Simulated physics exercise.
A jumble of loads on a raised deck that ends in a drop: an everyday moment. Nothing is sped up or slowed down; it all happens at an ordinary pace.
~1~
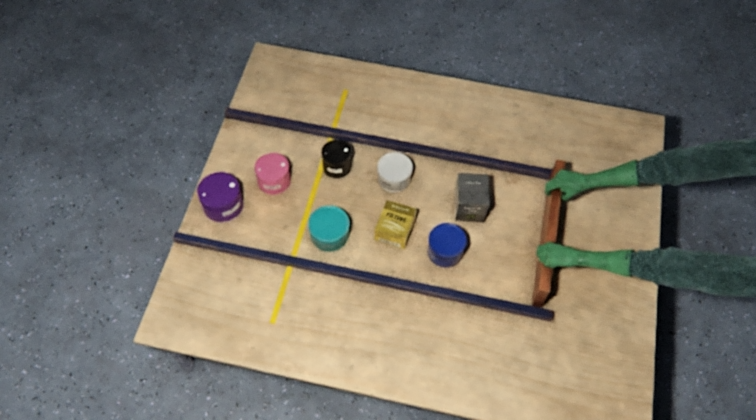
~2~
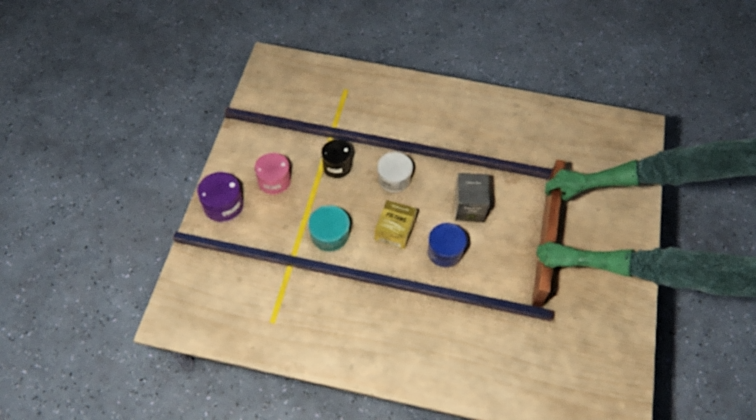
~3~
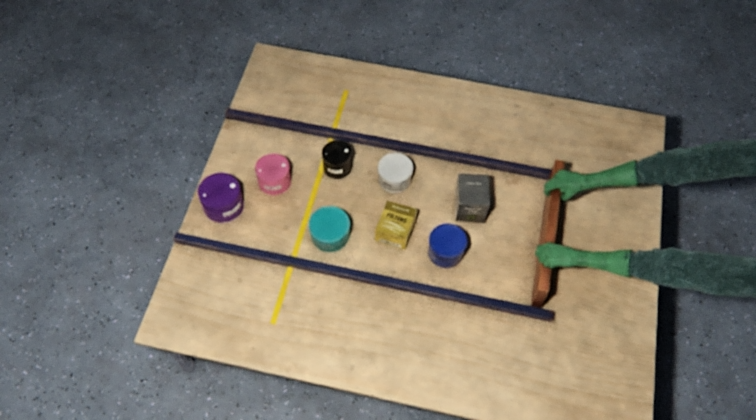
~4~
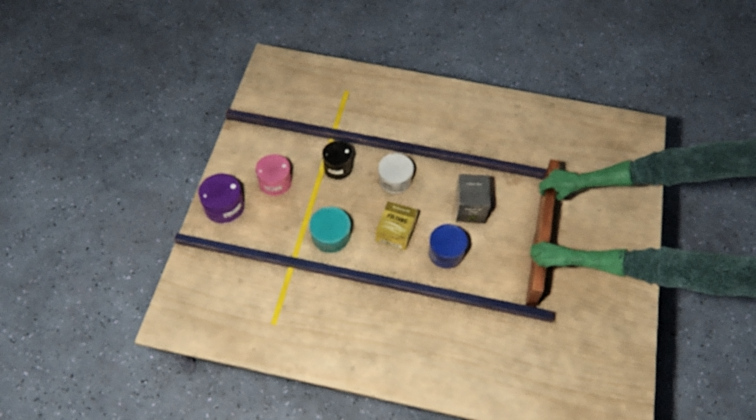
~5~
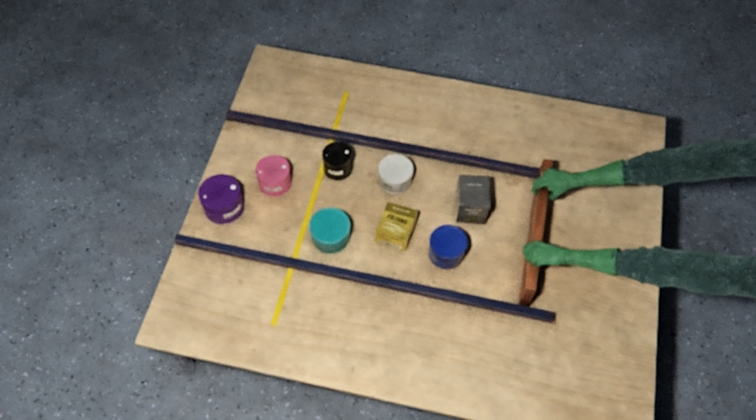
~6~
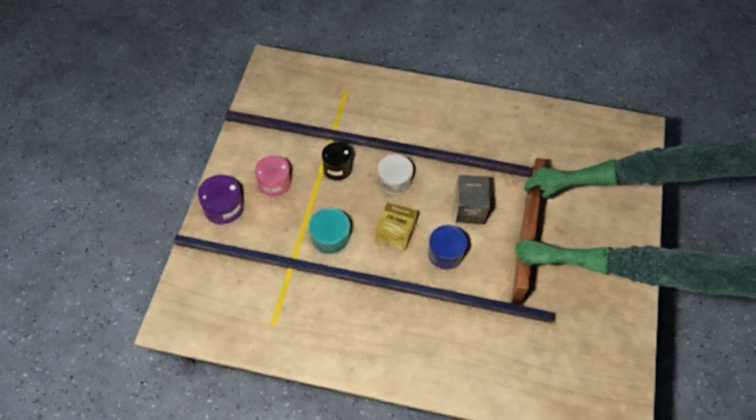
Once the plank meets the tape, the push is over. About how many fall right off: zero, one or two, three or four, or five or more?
The drop will claim none of them.
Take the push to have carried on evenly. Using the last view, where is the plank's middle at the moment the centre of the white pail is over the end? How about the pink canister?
When the white pail crosses, the middle is near (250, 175); when the pink canister crosses, near (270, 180).
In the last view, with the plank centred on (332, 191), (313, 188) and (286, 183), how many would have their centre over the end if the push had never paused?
In order of the places given, that's 0, 0 and 0.
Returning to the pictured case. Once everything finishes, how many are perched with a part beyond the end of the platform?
The count is 0.
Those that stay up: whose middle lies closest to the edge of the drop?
That would be the purple canister.
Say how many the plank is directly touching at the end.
The count comes out at 2.
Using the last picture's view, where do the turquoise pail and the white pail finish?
First: About (248, 229); second: About (279, 152).
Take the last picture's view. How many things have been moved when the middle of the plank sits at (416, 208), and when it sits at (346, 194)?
Answer - first 4, then 6.
Soon after, none off yet; purple canister at rest near (221, 200); pink canister at rest near (273, 176); black canister at rest near (337, 162).
Then, none off yet; purple canister at rest near (221, 200); pink canister at rest near (273, 176); black canister moved well along near (287, 151).
At rest, the number that fall off is zero.
